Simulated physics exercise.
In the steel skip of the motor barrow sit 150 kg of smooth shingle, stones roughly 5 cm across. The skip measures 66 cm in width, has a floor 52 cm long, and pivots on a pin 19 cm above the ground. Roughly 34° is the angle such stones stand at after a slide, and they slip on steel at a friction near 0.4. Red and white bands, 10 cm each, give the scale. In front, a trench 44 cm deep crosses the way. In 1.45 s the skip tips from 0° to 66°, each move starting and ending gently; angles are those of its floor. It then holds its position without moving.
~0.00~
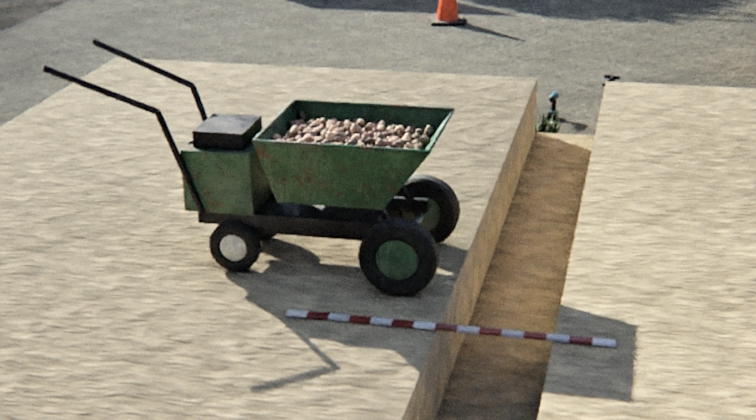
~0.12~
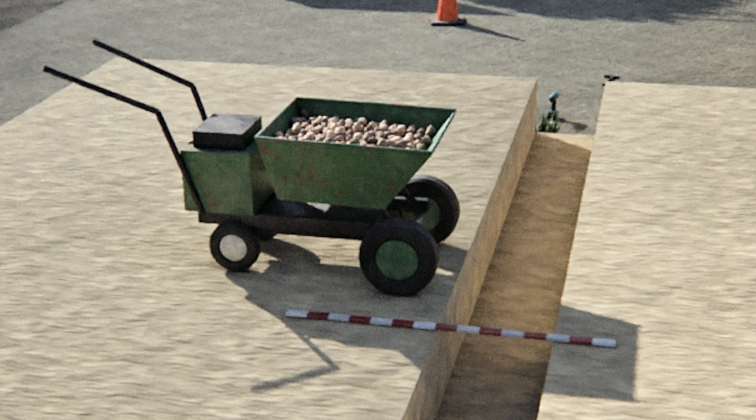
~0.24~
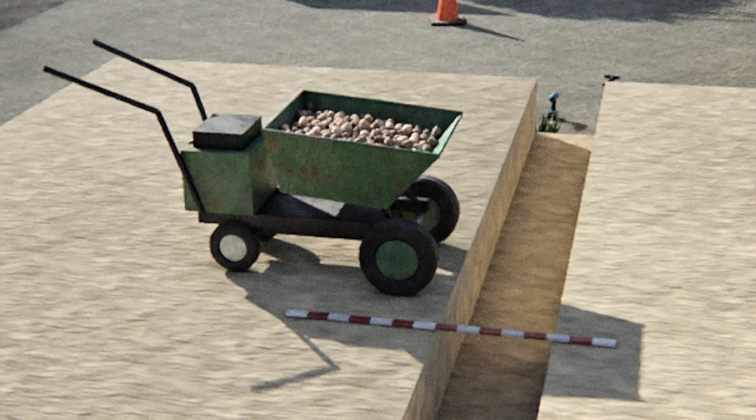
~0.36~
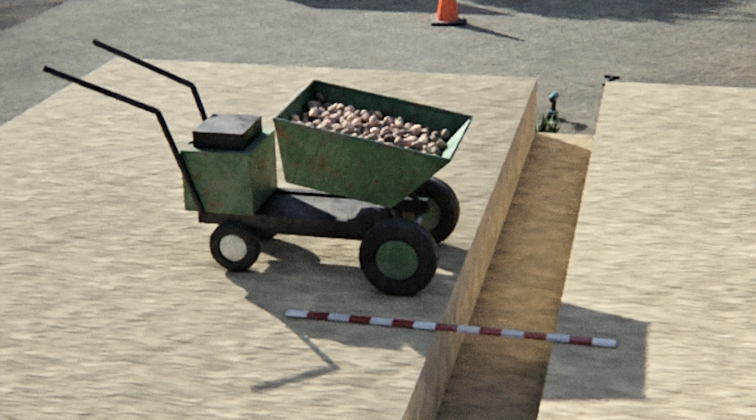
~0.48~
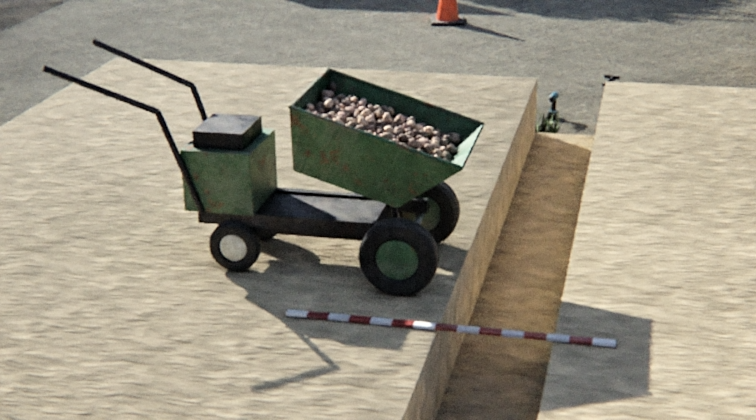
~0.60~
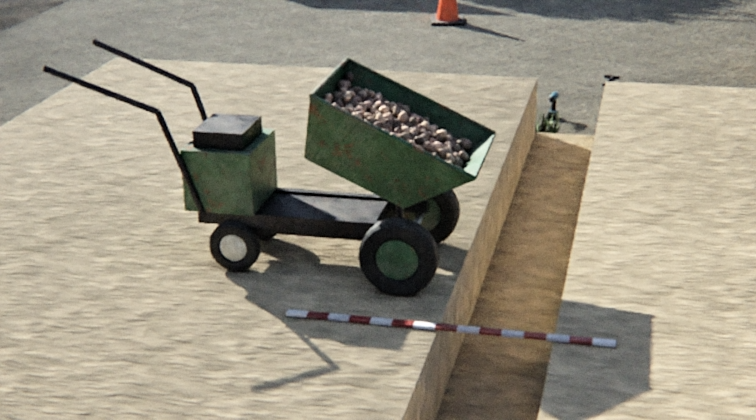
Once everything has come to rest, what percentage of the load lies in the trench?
61 %.
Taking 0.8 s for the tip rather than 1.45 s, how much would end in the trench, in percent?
I'd put it at some 50 in a hundred.
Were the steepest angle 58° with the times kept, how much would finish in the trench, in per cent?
The trench would hold about 50% of it.
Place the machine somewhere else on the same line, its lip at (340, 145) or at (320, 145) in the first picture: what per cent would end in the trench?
The first gives about 100 percent and the second about 80 percent.
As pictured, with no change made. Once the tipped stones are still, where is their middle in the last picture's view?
At about pixel (551, 338) in the last view.
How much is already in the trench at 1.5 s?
By that moment, roughly 20 per cent of the load.
After 1.1 s the floor is at 56°; 100 % in the skip; the foremost stones are at (521, 201).
After 1.5 s the floor is at 66°; 61 % in the skip, 18 % in the trench, 21 % past the trench; the foremost stones are at (635, 281).
After 1.9 s the floor is at 66°; 33 % in the skip, 29 % in the trench, 38 % past the trench; the foremost stones are at (729, 292).
After 3.8 s the floor is at 66°; 0 % in the skip, 61 % in the trench, 39 % past the trench; the foremost stones are past the picture's edge.
